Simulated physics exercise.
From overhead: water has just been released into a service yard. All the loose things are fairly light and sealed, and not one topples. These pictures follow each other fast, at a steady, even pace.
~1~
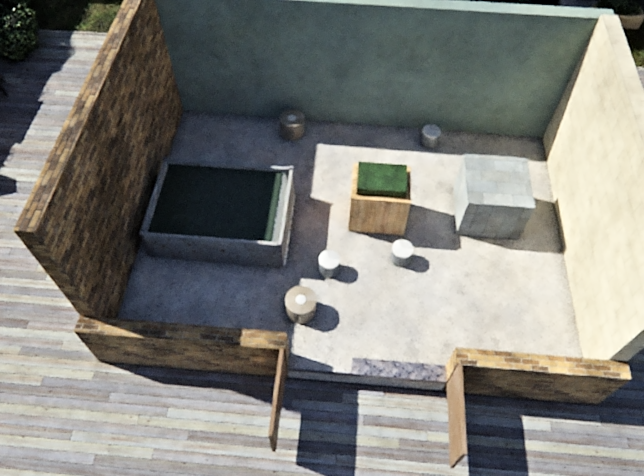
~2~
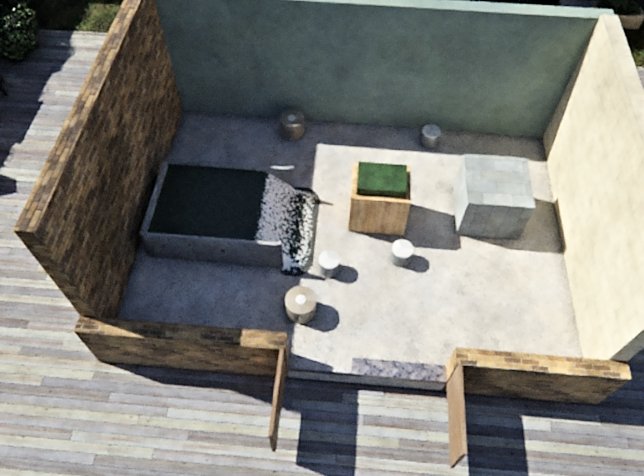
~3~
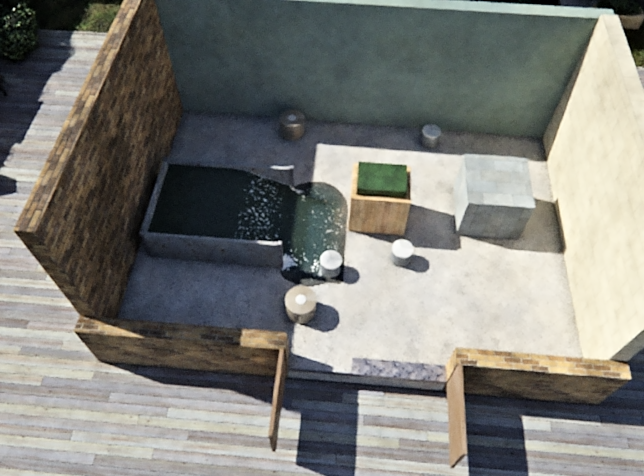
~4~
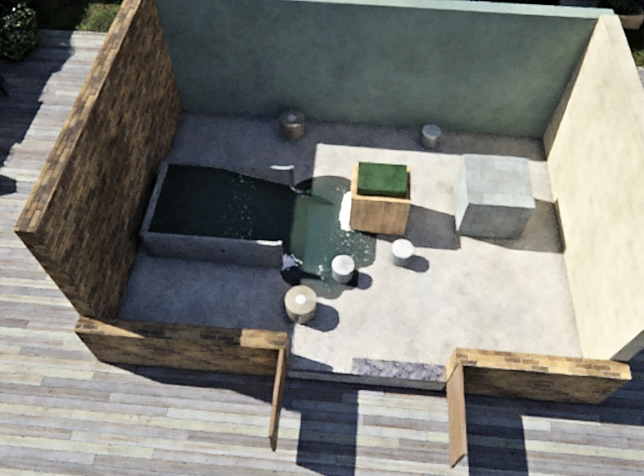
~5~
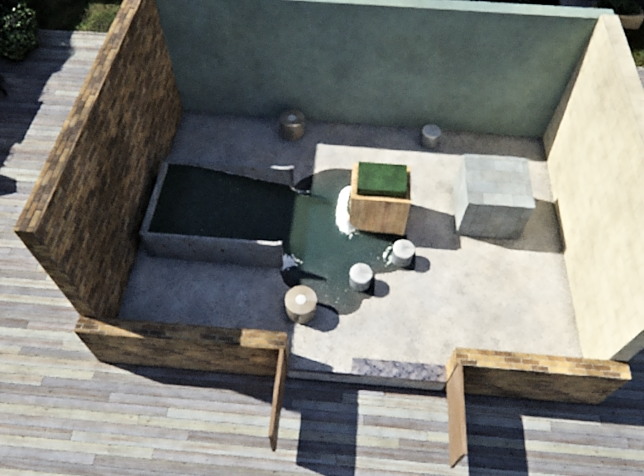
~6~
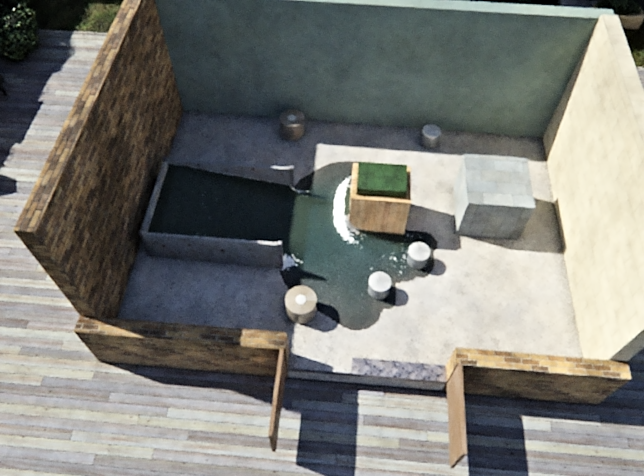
Water pours from a trough across the yard floor and pushes two small white pails along.
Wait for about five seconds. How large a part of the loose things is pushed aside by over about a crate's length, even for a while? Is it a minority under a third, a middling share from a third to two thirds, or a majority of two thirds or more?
Two thirds upward.
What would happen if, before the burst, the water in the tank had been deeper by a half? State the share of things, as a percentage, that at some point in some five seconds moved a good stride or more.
I'd put it near 80 out of a hundred.
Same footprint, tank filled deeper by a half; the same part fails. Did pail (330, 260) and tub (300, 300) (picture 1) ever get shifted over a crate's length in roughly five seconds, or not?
Note - object one displaced that much, object two not displaced that much.
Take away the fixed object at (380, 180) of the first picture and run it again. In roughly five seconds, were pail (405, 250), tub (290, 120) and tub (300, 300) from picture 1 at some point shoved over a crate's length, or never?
So, in sequence: Did travel that far, then did not travel far, then did not travel far.
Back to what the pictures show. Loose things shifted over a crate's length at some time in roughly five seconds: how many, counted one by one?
The total here is 4.
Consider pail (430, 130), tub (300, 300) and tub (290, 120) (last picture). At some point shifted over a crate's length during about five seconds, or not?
The first one traveled far, the second stayed within range and the third traveled far.
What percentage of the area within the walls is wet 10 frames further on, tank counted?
Estimate: Close to 60 in a hundred.
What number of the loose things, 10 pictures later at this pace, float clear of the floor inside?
I make it 3 of them.
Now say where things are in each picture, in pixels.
A pail at (329, 259), on the bottom; a pail at (403, 248), on the bottom; 0 of 5 have shifted, in the first frame.
A pail at (329, 259) rests on the ground; a pail at (403, 248) rests on the ground; 0 of 5 have shifted, in the second frame.
A pail at (331, 259) rests on the ground; a pail at (403, 248), on the bottom; 0 of 5 have shifted, in the third frame.
A pail at (343, 265), on the bottom, close to its start; a pail at (403, 248) rests on the ground; 1 of 5 have shifted, in the fourth frame.
A pail at (361, 273), on the bottom, a stride from its start; a pail at (404, 248) rests on the ground; 1 of 5 have shifted, in the fifth frame.
A pail at (380, 281) rests on the ground, a stride from its start; a pail at (419, 251), on the bottom, close to its start; 2 of 5 have shifted, in the sixth frame.
A moment on, 2 of 5 are well off their spots; 0 afloat.
Next, 3 of 5 are well off their spots; 3 afloat.
Later, 4 of 5 are well off their spots; 3 afloat.
In the end, 4 of 5 are well off their spots, and 4 have been at some point; 3 afloat.
